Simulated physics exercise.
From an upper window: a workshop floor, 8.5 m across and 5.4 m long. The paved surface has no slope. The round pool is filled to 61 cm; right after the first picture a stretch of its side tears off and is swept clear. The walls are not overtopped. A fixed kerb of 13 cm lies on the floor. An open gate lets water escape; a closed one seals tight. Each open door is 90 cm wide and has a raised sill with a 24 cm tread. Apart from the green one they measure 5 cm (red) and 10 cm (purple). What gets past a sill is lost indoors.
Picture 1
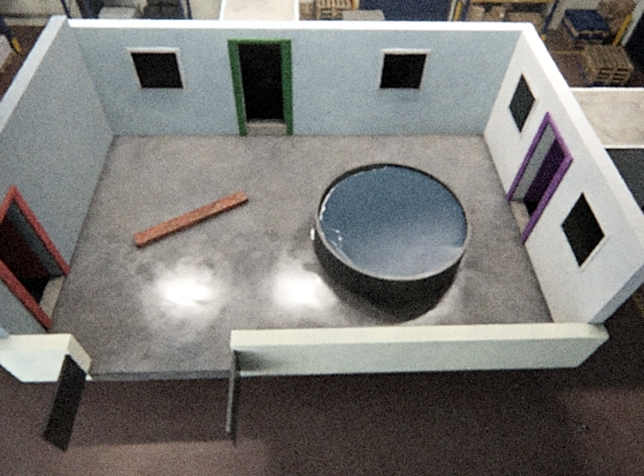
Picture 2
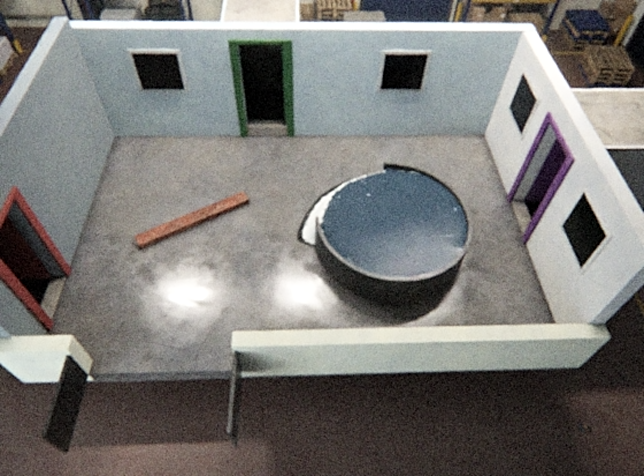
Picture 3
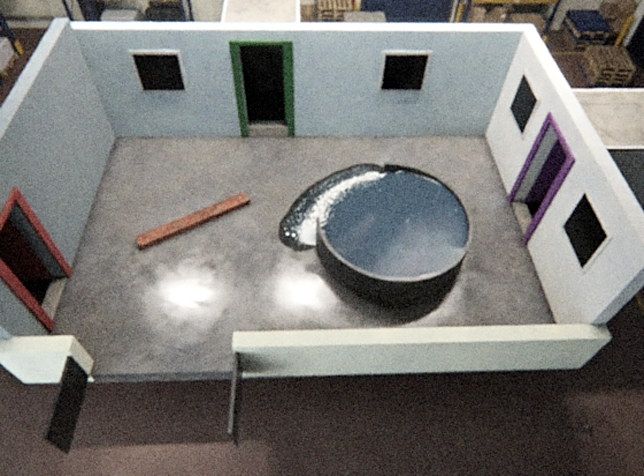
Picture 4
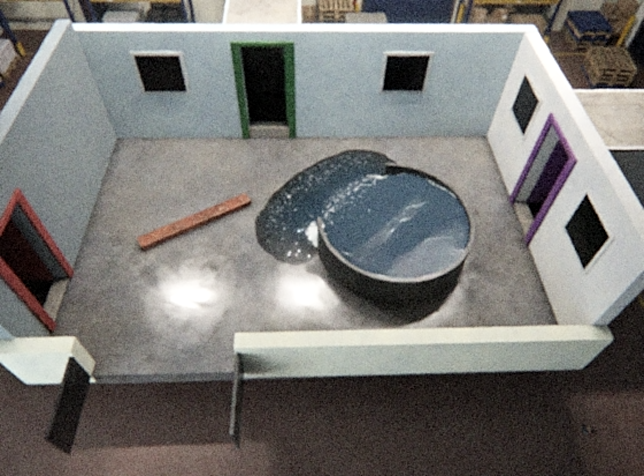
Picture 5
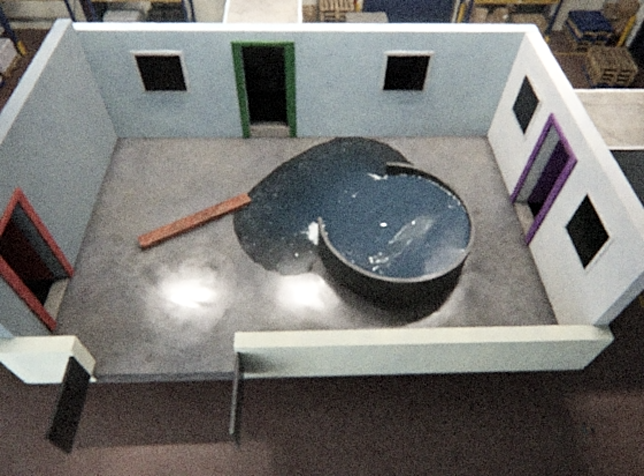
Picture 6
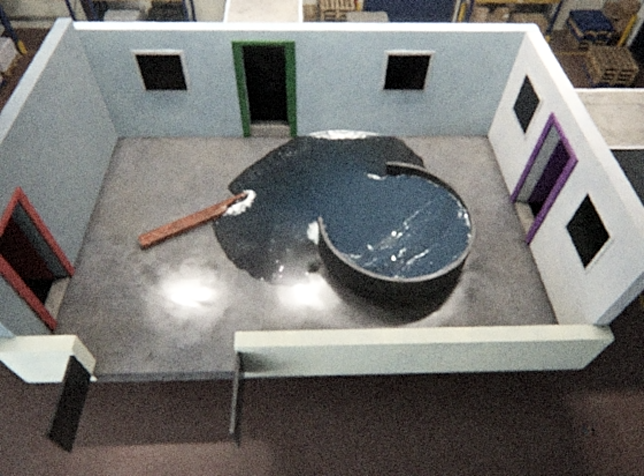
Dark water pouring from a torn gap in a round pool's side, spreading across a grey floor and reaching a reddish beam.
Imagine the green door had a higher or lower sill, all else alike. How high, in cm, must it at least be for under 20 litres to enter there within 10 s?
Close to 23 cm is just enough.
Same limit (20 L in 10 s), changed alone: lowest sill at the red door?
Roughly 12.0 cm at red.
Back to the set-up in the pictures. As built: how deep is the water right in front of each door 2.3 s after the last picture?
Depths in cm: Green 25, red 8, purple 0.
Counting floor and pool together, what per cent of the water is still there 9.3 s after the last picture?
Roughly 78 in a hundred.
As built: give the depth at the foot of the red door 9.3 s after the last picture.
Roughly 8.5 cm deep.
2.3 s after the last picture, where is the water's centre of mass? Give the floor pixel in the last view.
At about (286, 197).
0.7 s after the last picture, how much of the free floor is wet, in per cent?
Some 30 per cent of it.
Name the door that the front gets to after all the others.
The purple one.
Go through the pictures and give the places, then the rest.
In the first picture, the round pool at (392, 217) is whole and still, 61 cm deep; the green door at (264, 98) is dry.
In the second picture, the front is at (303, 228), 0.3 m from the gap on the far side; 0.5 m2 of floor is wet, 61 cm left at the back.
In the third picture, water pours out on the far side and has run 0.7 m, to (286, 221); about 9 cm deep outside, 61 cm at the back.
In the fourth picture, water pours out on the far side and has run 1.2 m, to (352, 152); about 7 cm deep outside, 61 cm at the back.
In the fifth picture, the front is at (239, 211), 1.7 m from the gap on the far side; 6.3 m2 of floor is wet, 61 cm left at the back.
In the sixth picture, the front is at (233, 187), 2.1 m from the gap on the far side; 8.3 m2 of floor is wet, 60 cm left at the back; 0.5 m in a straight line remain to the green door at (268, 99).
Then, 0.7 s after the last picture water covers 30 % of the floor, deepest (29 cm) near (310, 141); 24 cm at the green door, 0 litres in over its 26 cm sill.
Then, 2.3 s after the last picture water covers 60 % of the floor, deepest (44 cm) near (124, 147); 25 cm at the green door, 7 litres in over its 26 cm sill.
Then, 9.3 s after the last picture water covers 95 % of the floor, deepest (12 cm) near (46, 350); 8 cm at the green door, 8 litres in over its 26 cm sill.
At the green door as built, the water peaked near 31 cm, 1.1 s after the last picture.
Run again over the same 10 s with other heights there, 53 litres in over 18.5 cm, 3 litres over 28.5 cm. The limit of 20 litres is kept from about 23 cm up.
